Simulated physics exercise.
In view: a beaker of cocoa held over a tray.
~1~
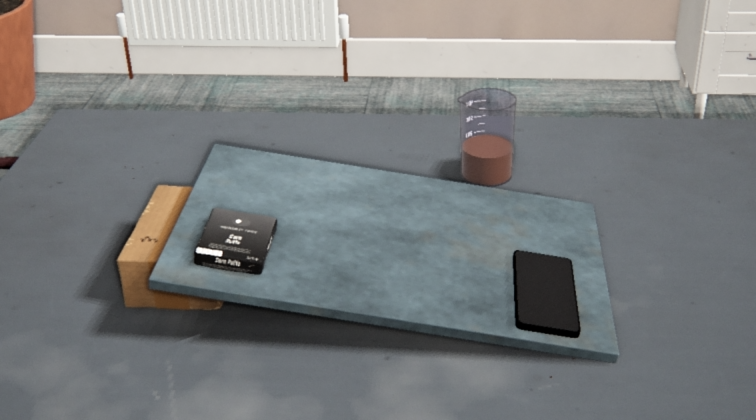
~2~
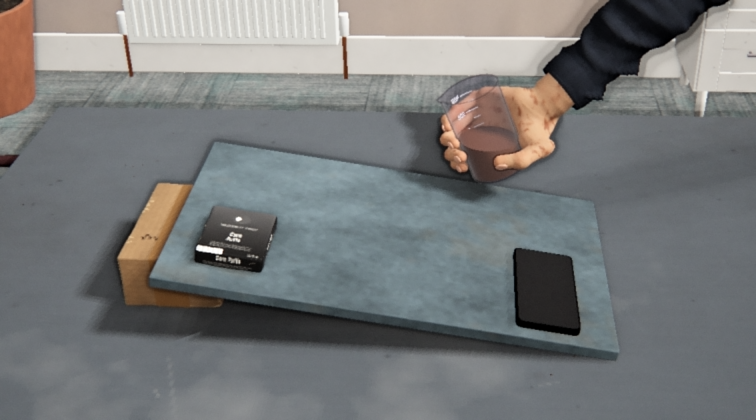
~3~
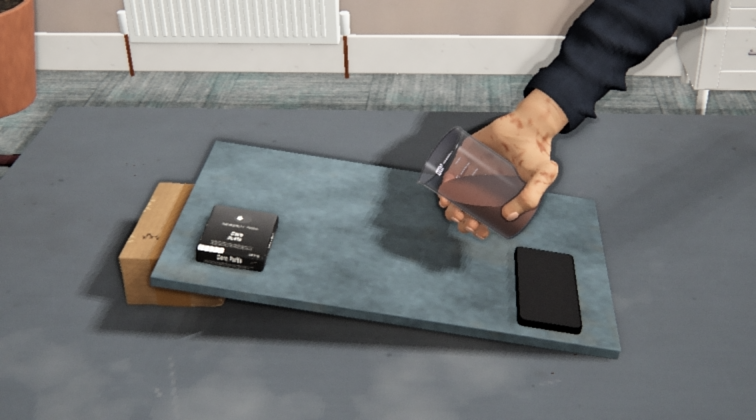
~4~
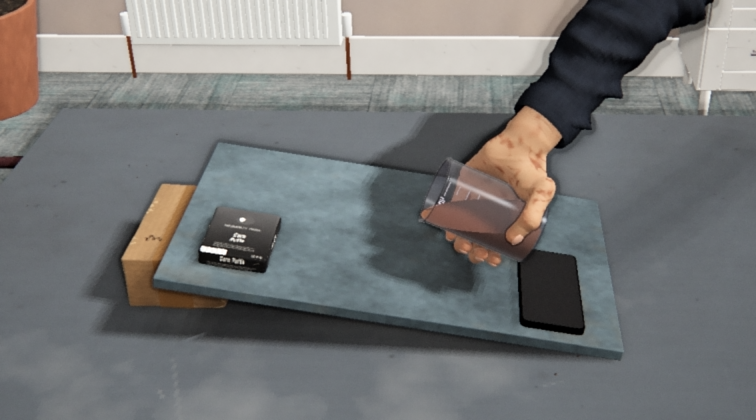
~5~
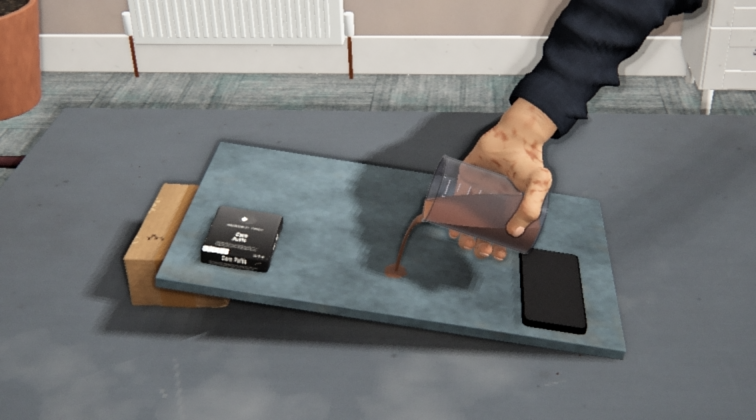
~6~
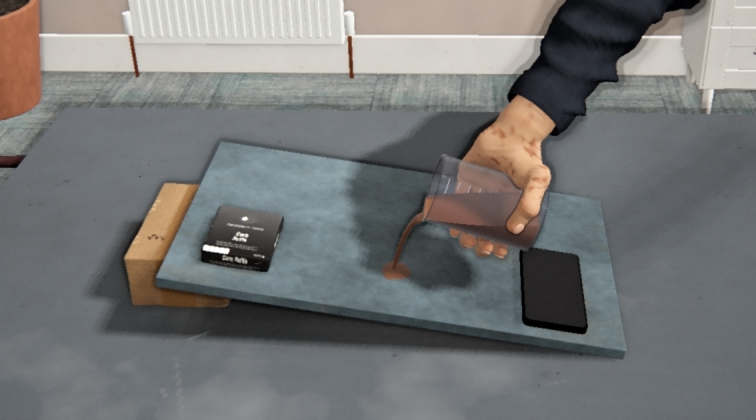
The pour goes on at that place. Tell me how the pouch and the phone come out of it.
The pouch remains untouched and the phone ends up in the puddle.
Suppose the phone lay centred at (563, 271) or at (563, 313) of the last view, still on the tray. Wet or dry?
In the first try it ends up in the puddle; in the second it ends up in the puddle.
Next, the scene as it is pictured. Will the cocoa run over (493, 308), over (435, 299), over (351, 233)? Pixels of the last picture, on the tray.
In turn: Reached, reached, not reached.
A moment on, it runs down to the right; the pouch is untouched; the phone is untouched.
Further on, it runs down to the right and off the end; the pouch is untouched; the phone is reached.
When it is over, it runs down to the right and off the end; the pouch is untouched; the phone is reached.
